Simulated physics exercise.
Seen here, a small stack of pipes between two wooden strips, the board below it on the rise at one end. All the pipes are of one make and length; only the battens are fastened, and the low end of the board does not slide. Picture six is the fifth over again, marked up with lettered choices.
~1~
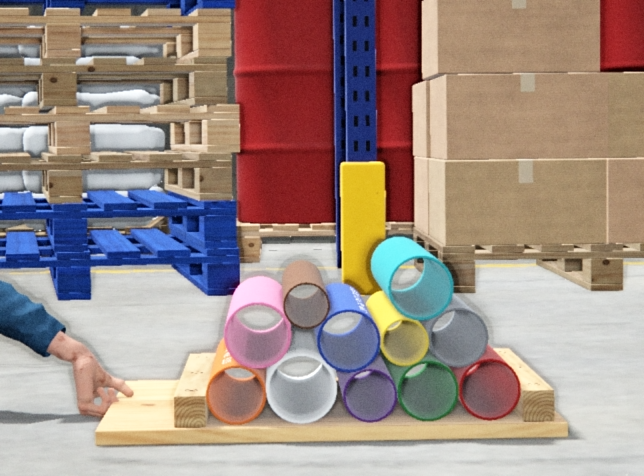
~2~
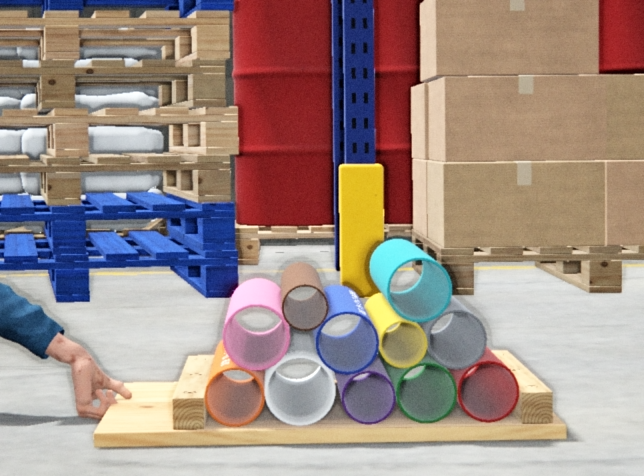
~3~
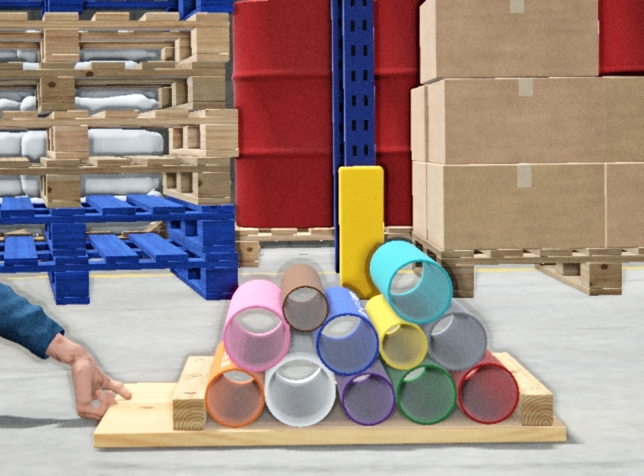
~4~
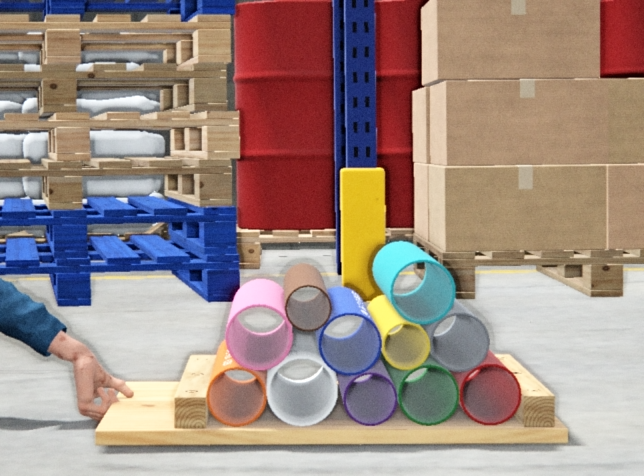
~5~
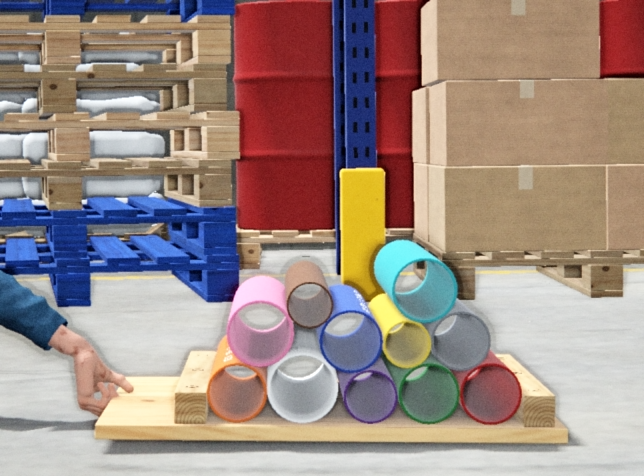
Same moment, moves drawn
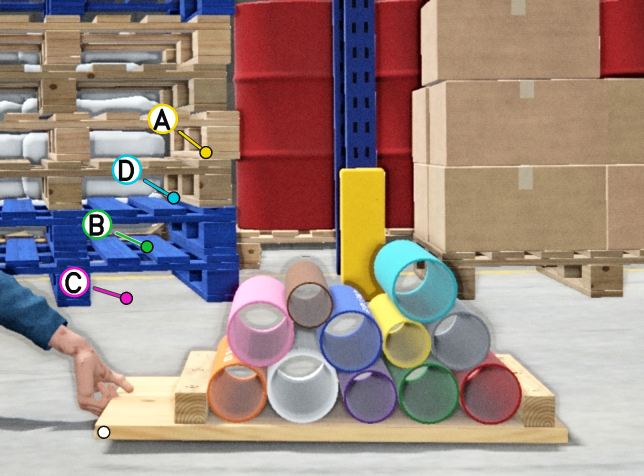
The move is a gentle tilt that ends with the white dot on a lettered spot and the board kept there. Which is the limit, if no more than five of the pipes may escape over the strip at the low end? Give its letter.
Lift it to D and no more.
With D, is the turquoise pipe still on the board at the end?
No.
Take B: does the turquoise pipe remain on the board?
No.
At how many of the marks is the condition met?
Three of the four.
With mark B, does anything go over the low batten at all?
Yes, at B.
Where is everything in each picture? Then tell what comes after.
Pink pipe (258, 335); blue pipe (349, 341); yellow pipe (405, 342), in the first frame.
Yellow pipe (403, 344); grey pipe (457, 339), in the second frame.
Board (326, 395); orange pipe (235, 398); pink pipe (257, 338); purple pipe (368, 399), in the third frame.
Board (327, 395); orange pipe (237, 397); white pipe (302, 391), in the fourth frame.
Board (328, 393); orange pipe (237, 392); white pipe (302, 388), in the fifth frame.
On the marked copy, A at (206, 152); B at (147, 247); C at (126, 298); D at (174, 198); the white dot at (104, 432).
Following D. Soon after the start, board at 18°.
Later, board at 32°.
In the end, board at 32°, five over the low batten.
As for the rest, A six over the low batten; B five over the low batten; C two over the low batten (grey, turquoise).
